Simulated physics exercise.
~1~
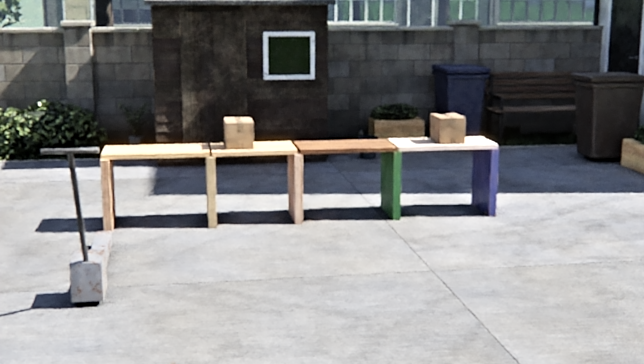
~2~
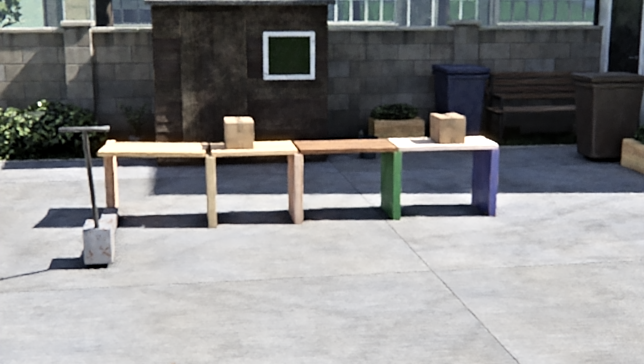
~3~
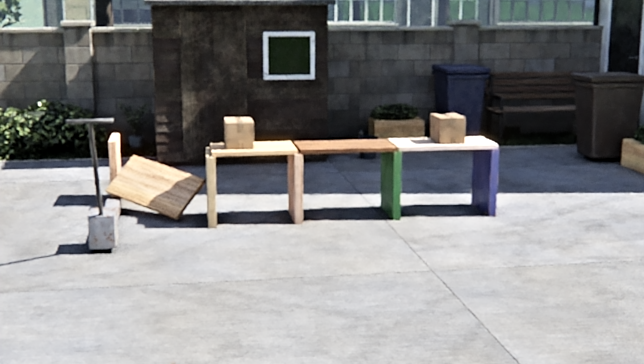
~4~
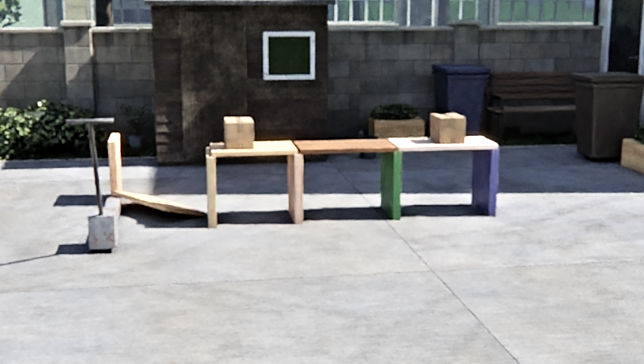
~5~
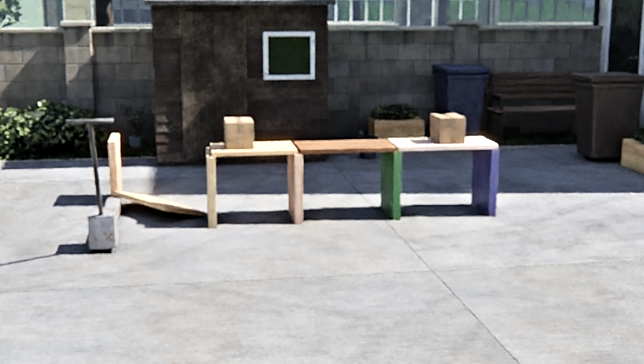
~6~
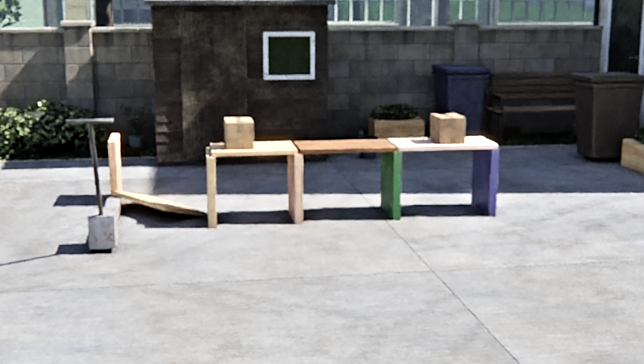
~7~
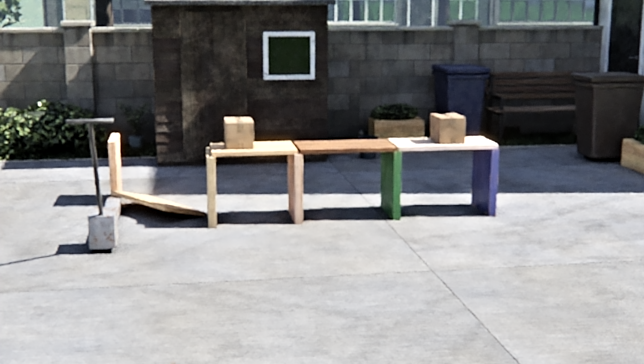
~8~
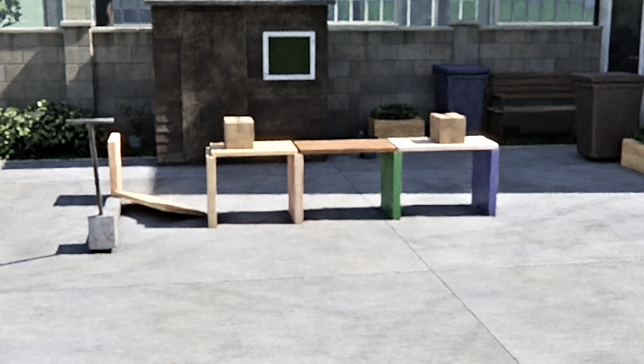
A row of wooden benches stands until a jack slides in and the leftmost board drops.
